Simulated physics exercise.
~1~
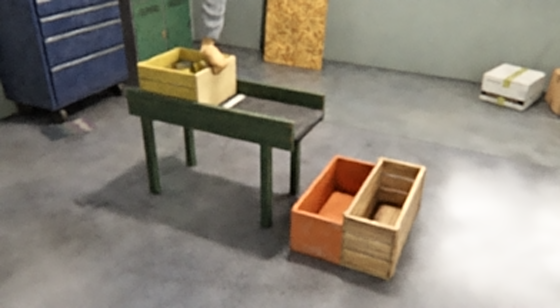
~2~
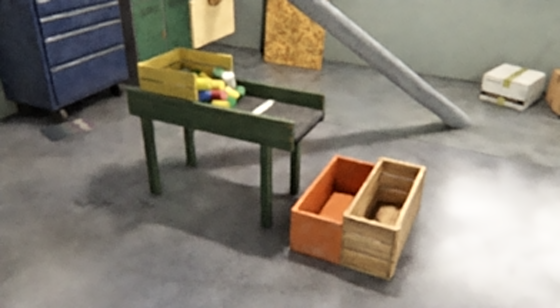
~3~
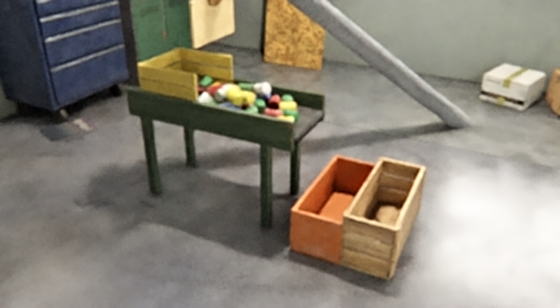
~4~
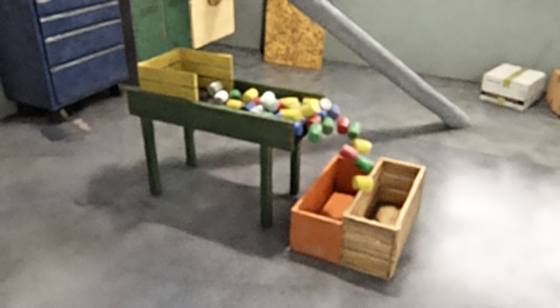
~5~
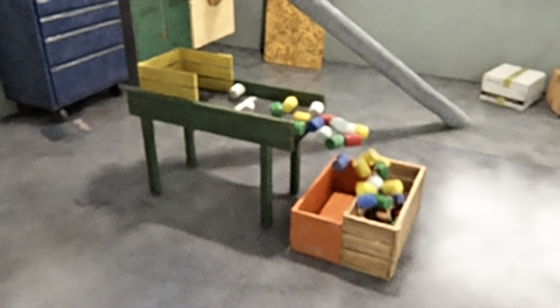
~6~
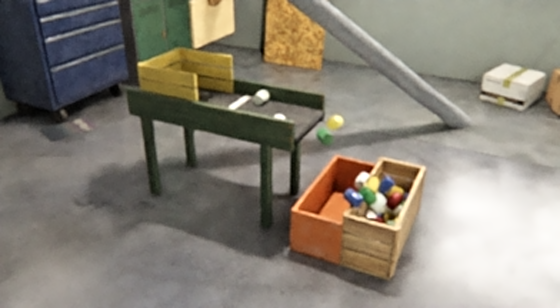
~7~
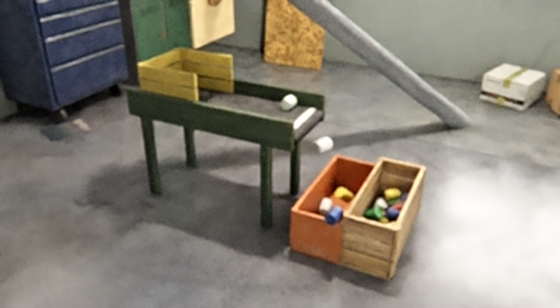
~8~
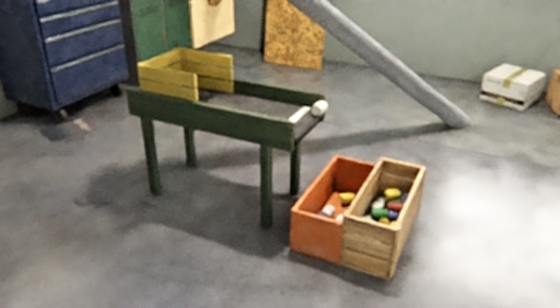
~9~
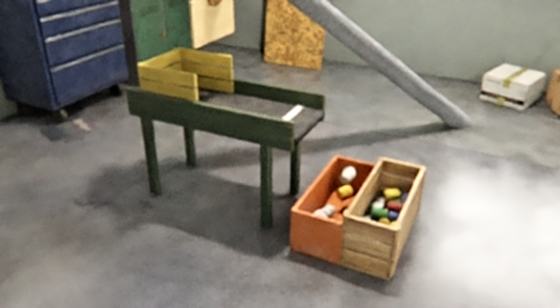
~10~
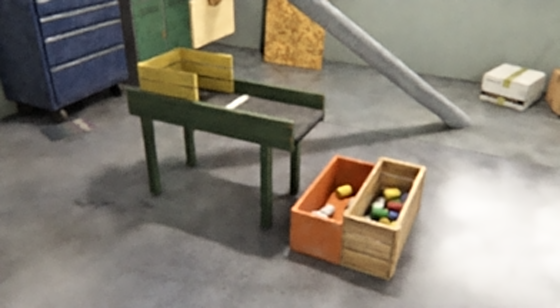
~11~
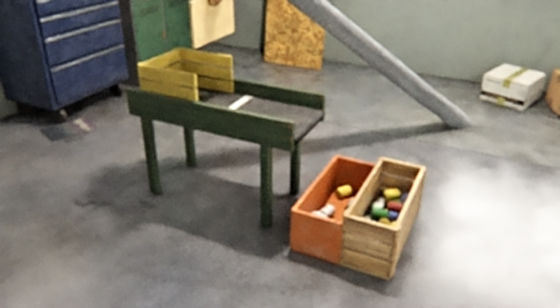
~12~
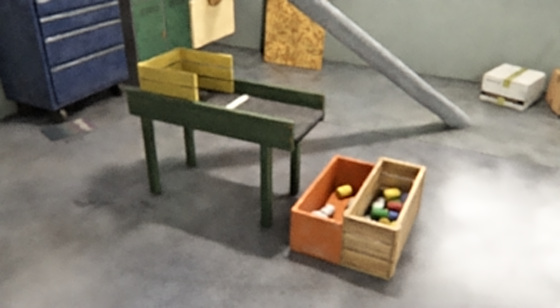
Colourful jars spill from a yellow pen once its gate is lifted, ride right along a green-sided belt and tumble off the end, most dropping into the wooden bin while a few late ones land in the orange tub, leaving the belt and pen empty.
